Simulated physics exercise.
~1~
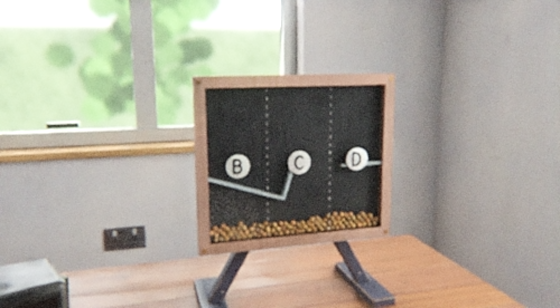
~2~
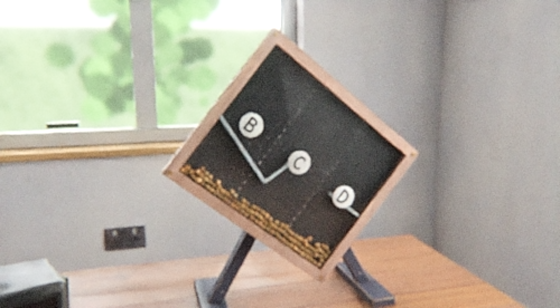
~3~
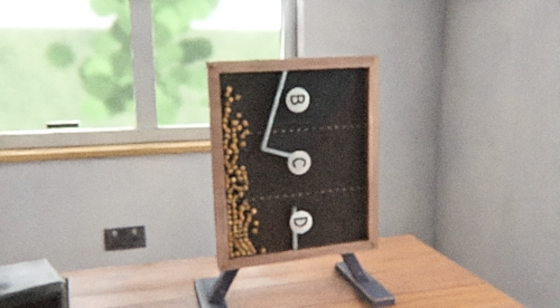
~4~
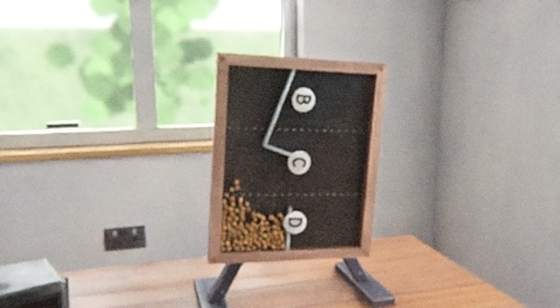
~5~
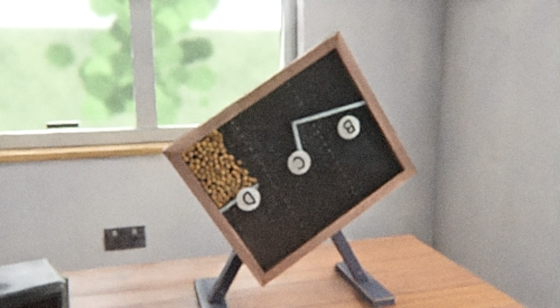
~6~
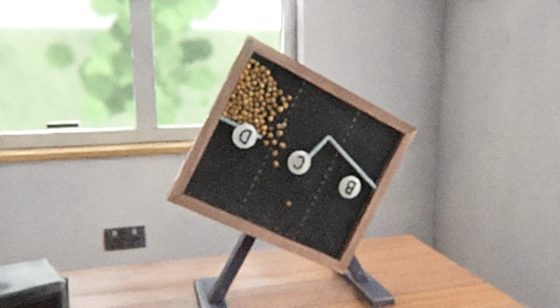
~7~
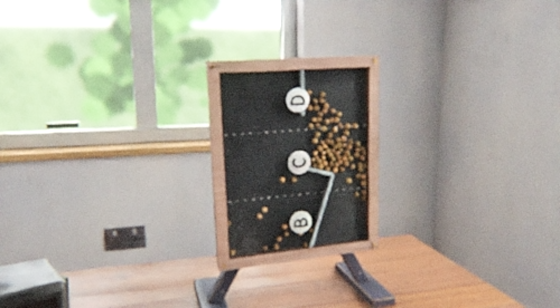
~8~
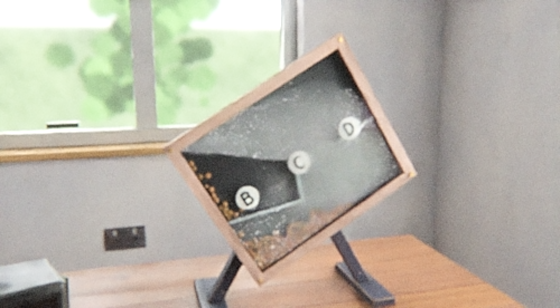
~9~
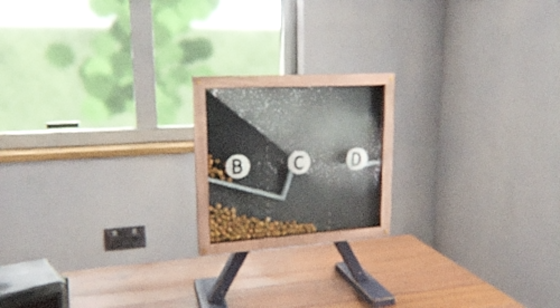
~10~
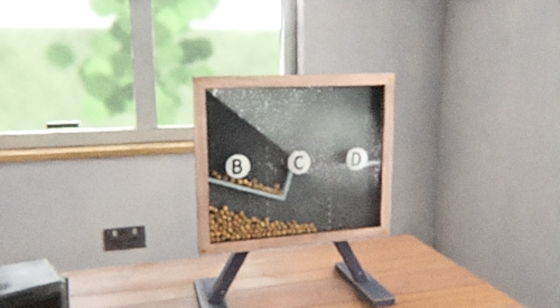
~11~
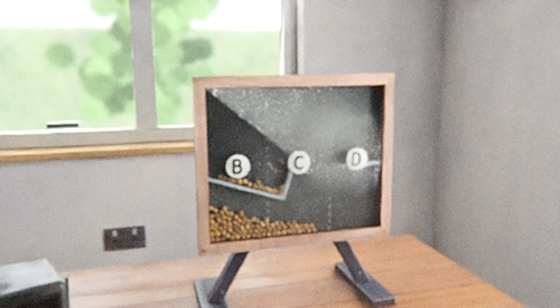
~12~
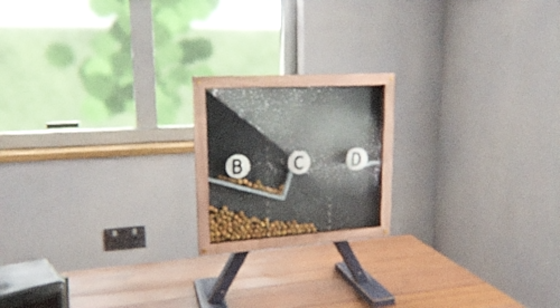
A wood-framed case with a black inside, lettered B, C and D on white discs, stands on dark legs on an orange-brown table, seen from the front in a grey-walled room with a window at left. Golden-brown beads lie along its bottom. The case turns clockwise onto its side, and the beads slide into a heap by D. It then keeps turning clockwise, upside down and round, spilling them past C towards B, while a pale haze appears inside. Finally it rests upright, with beads on the slanted ledge and heaped below B and C, none by D.
